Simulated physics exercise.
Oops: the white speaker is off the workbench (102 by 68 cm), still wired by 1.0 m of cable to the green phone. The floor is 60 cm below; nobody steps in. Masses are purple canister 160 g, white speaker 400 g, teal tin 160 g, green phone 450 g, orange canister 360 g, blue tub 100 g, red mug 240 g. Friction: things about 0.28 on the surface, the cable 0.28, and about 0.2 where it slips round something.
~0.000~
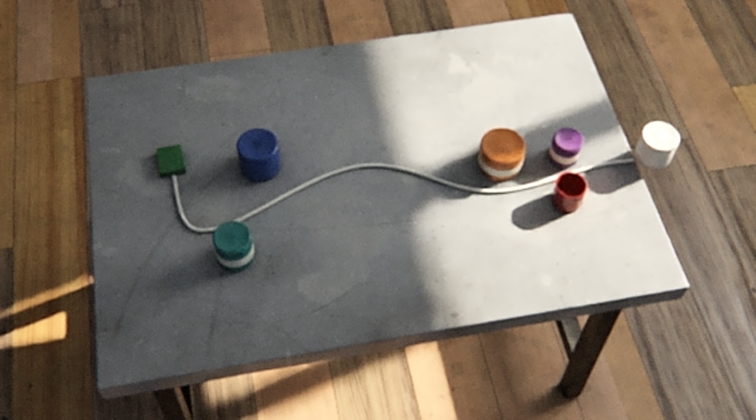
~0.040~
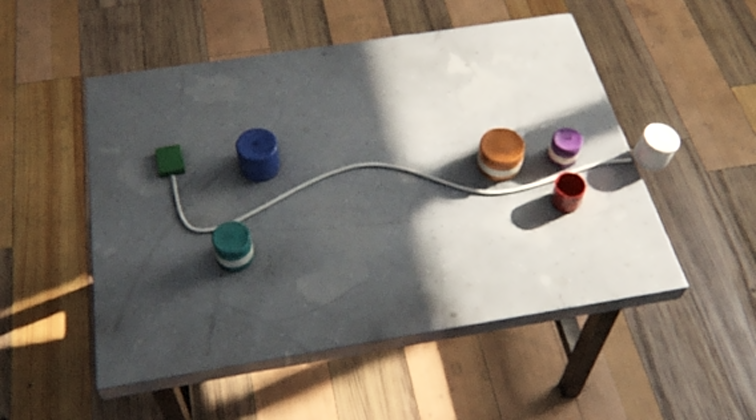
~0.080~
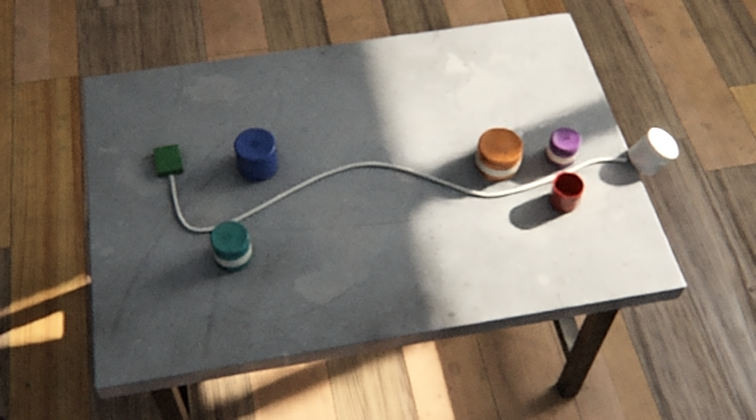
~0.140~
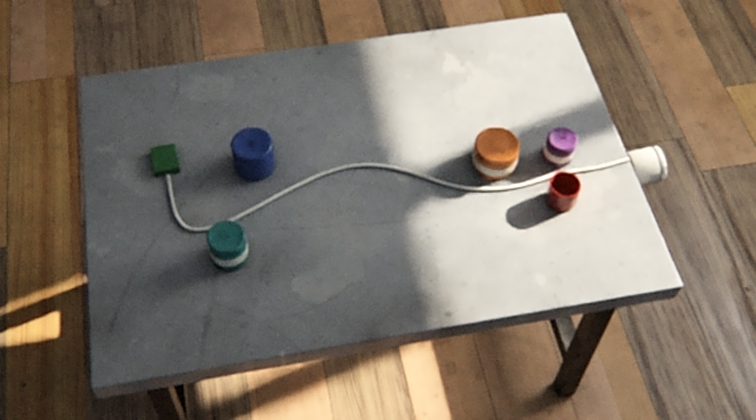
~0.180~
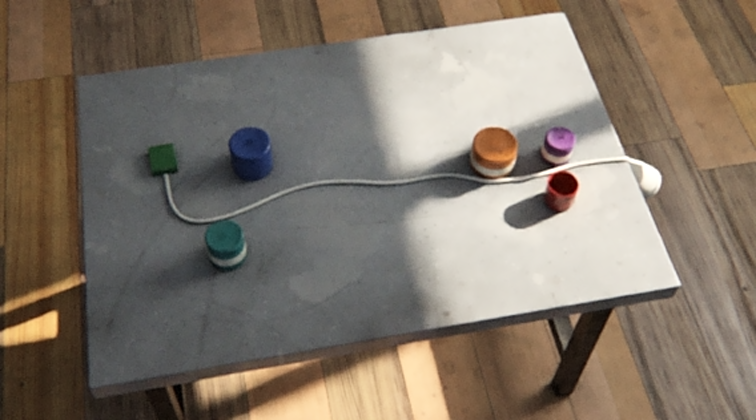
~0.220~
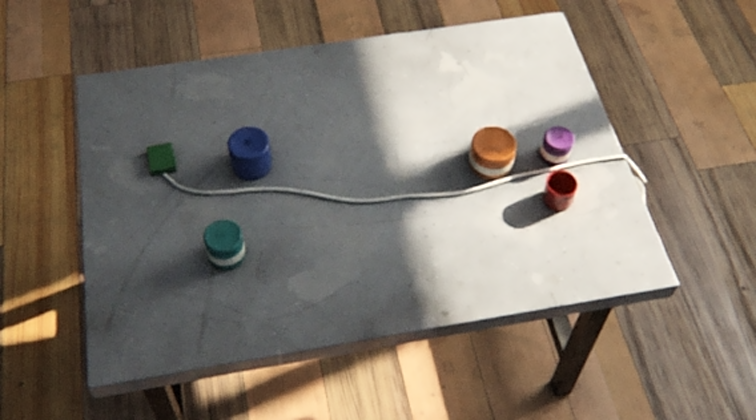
White cup-like object tipping over a grey workbench's right edge and dropping from view, its cable shifting and straightening between small containers.
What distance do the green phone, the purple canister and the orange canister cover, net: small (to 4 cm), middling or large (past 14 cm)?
The green phone travels a long way, the purple canister hardly moves, the orange canister barely shifts.
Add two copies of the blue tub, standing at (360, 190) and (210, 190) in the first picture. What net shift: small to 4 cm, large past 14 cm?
In that order: Middling, large.
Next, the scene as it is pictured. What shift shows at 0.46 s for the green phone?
Green phone 15 cm.
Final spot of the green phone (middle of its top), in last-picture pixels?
At about (442, 183).
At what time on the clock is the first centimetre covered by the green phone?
About: Green phone 0.28 s.
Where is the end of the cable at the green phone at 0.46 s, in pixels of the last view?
Around (256, 157).
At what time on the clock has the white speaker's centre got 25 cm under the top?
That is: 0.34 s.
After 0.5 s, the cable's tail end at (256, 157); green phone 16 cm off its start, blue tub 11 cm off its start, white speaker over the edge.
After 0.7 s, the cable's tail end at (361, 194); green phone 36 cm off its start, blue tub 15 cm off its start, white speaker over the edge.
After 1.0 s, the cable's tail end at (446, 197); green phone 51 cm off its start at (433, 183), blue tub 15 cm off its start at (272, 83), white speaker over the edge.
After 1.2 s, the cable's tail end at (455, 197); green phone 53 cm off its start, blue tub 15 cm off its start, white speaker over the edge.
After 2.4 s, the cable's tail end at (455, 197); green phone 53 cm off its start at (442, 183), orange canister 1 cm off its start at (495, 140), purple canister 0 cm off its start at (560, 137), blue tub 15 cm off its start at (272, 83).
